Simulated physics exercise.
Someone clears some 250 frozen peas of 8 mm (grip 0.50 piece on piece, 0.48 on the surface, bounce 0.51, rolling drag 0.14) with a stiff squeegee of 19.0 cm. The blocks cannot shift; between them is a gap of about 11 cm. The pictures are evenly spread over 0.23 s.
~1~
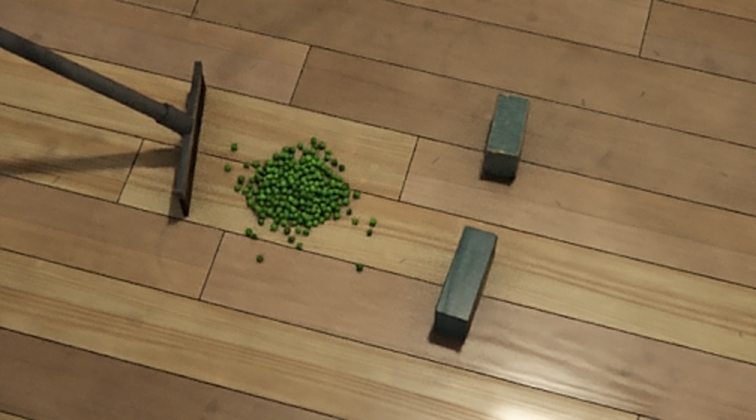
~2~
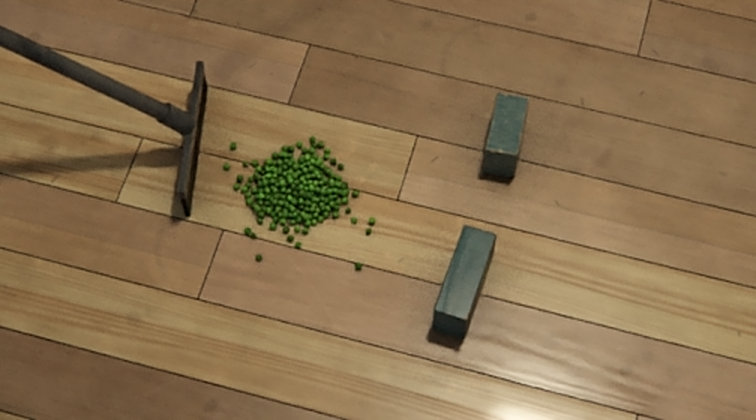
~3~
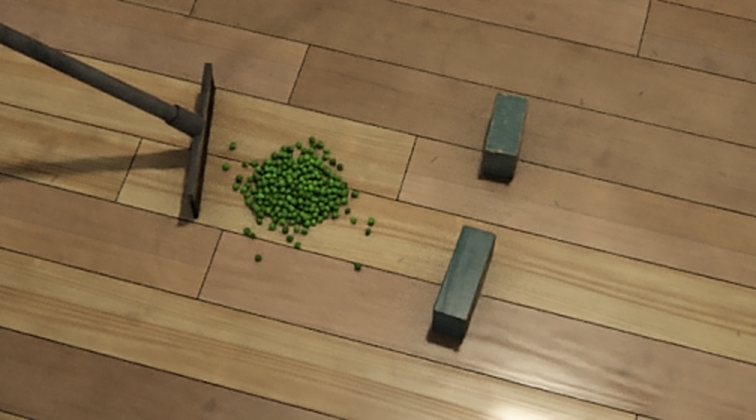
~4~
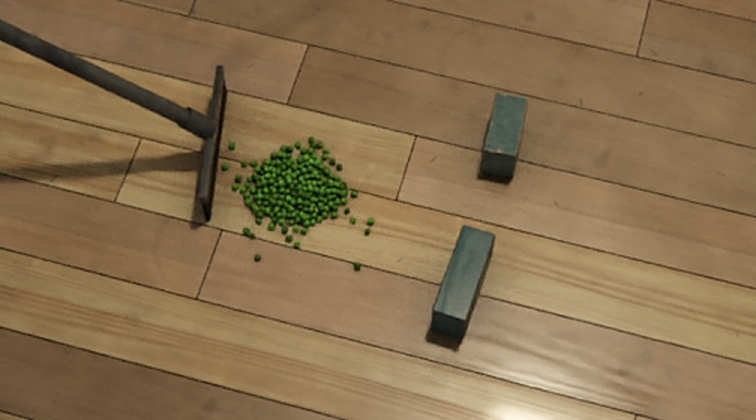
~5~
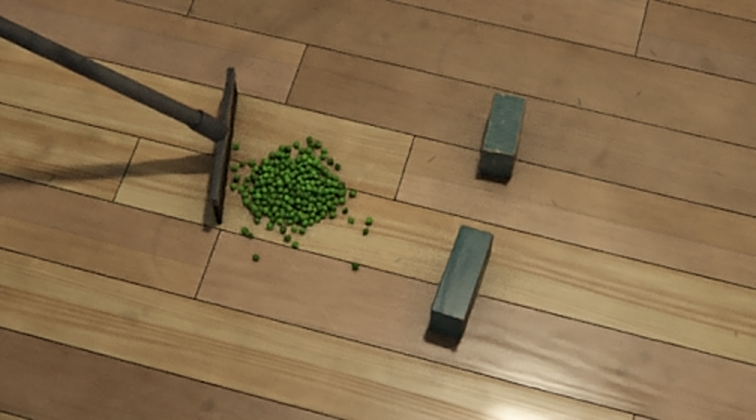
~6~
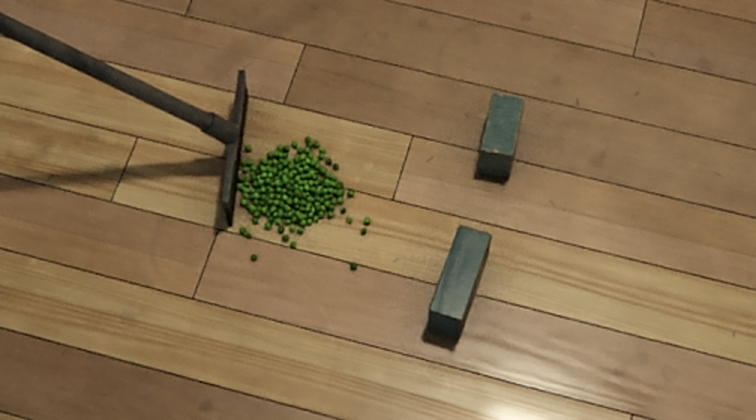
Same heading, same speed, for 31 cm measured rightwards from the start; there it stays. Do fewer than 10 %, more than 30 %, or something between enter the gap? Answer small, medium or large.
In or through the gap: Medium.
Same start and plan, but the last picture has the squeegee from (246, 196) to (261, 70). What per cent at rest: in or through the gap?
Through 20.
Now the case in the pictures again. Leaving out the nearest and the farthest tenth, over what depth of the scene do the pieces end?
Roughly 20 cm.
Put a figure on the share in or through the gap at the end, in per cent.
About 20 per cent.
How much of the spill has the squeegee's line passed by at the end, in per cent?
About 15 per cent.
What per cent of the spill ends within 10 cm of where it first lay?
Some 5 per cent.
Then, 0.33 s after the last picture, squeegee 19 cm from its start, spill 17 cm wide; held up before the blocks 100 %.
Then, 0.65 s after the last picture, squeegee 30 cm from its start, spill 22 cm wide; held up before the blocks 100 %.
Then, 0.93 s after the last picture, squeegee 32 cm from its start, spill 23 cm wide; in or through the gap 20 %, held up before the blocks 80 %.
In the end, in or through the gap 20 %, round the near block 0 %, round the far block 0 %, held up before the blocks 80 %.
